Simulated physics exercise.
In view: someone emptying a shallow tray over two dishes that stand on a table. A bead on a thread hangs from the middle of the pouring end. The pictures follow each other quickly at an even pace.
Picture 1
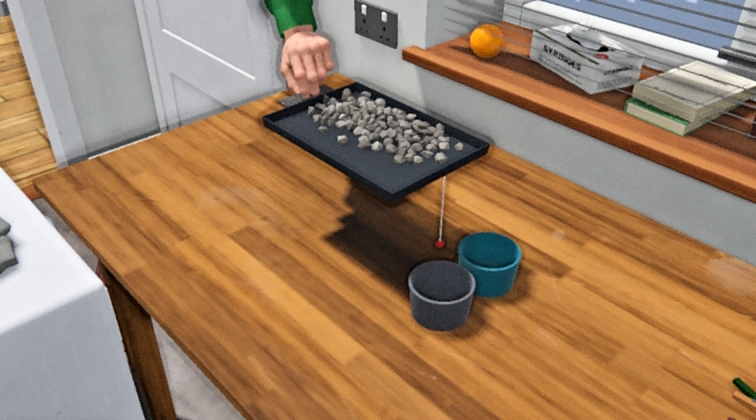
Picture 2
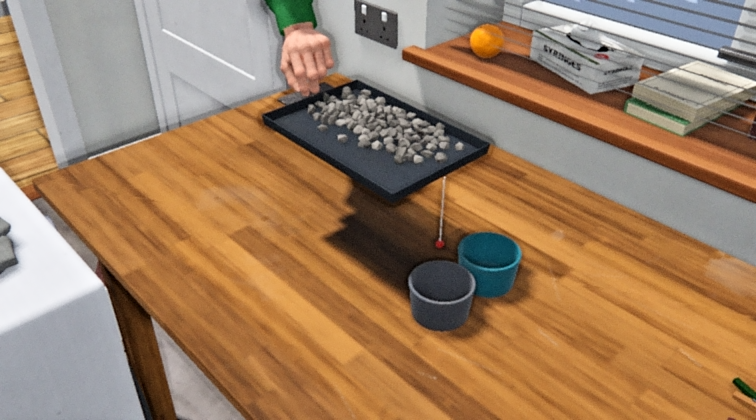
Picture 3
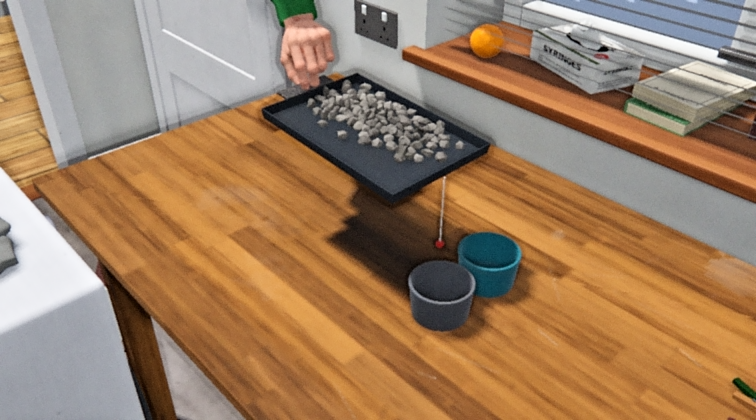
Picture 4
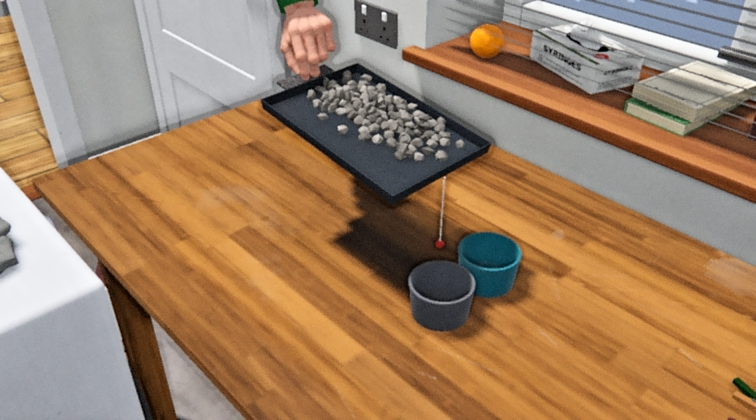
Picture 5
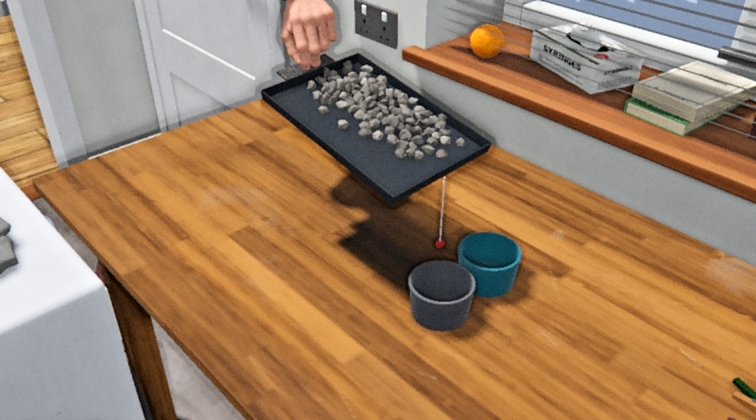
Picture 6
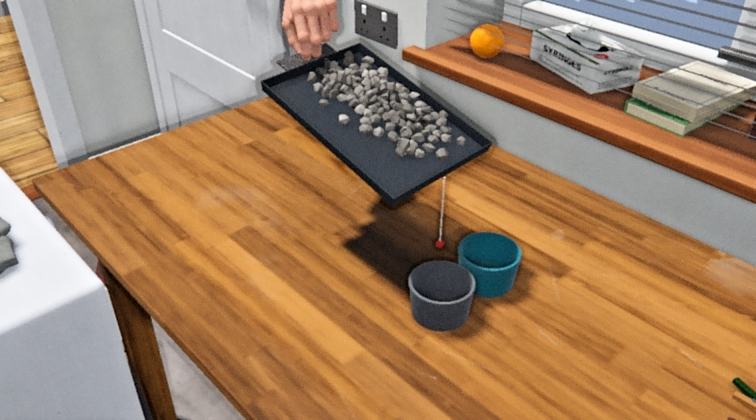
A hand in a green sleeve holds the far end of a shallow black tray of grey gravel above a wooden table, seen from above at an angle. Below the tray's near end, a red bead hangs on a thread beside a dark grey dish and a teal dish, with an orange on the windowsill behind. The hand slowly raises the tray's far end, steepening its slope, while the camera stays still.
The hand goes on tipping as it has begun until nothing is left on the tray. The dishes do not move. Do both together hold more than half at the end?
Caught overall: The larger part.
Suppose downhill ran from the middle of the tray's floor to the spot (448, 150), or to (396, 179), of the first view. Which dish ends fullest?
First right, then the dish on the left.
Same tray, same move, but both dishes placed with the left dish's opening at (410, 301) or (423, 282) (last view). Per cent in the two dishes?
The first gives 70 %, the second 60 %.
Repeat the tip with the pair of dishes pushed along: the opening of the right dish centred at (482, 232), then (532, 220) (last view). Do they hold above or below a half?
First not half, then not half.
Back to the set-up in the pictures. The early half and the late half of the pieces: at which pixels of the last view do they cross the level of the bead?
At about (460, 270), then at (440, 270).
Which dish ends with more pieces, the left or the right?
More ends in the left one.
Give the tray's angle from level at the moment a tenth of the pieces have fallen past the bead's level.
Roughly 65°.
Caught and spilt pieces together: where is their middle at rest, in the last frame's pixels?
Near (445, 305).
Just after the last frame, tray tipped steeply; almost all on the tray; about a tenth in the air.
A moment on, tray tipped right over; roughly half on the tray; roughly a quarter in the left dish; about a tenth in the right dish; about a tenth outside both; just a few in the air.
Further on, tray tipped past a quarter turn; roughly half in the left dish; roughly a quarter in the right dish; roughly a quarter outside both.
When it is over, tray tipped past a quarter turn; roughly half in the left dish; roughly a quarter in the right dish; roughly a quarter outside both.
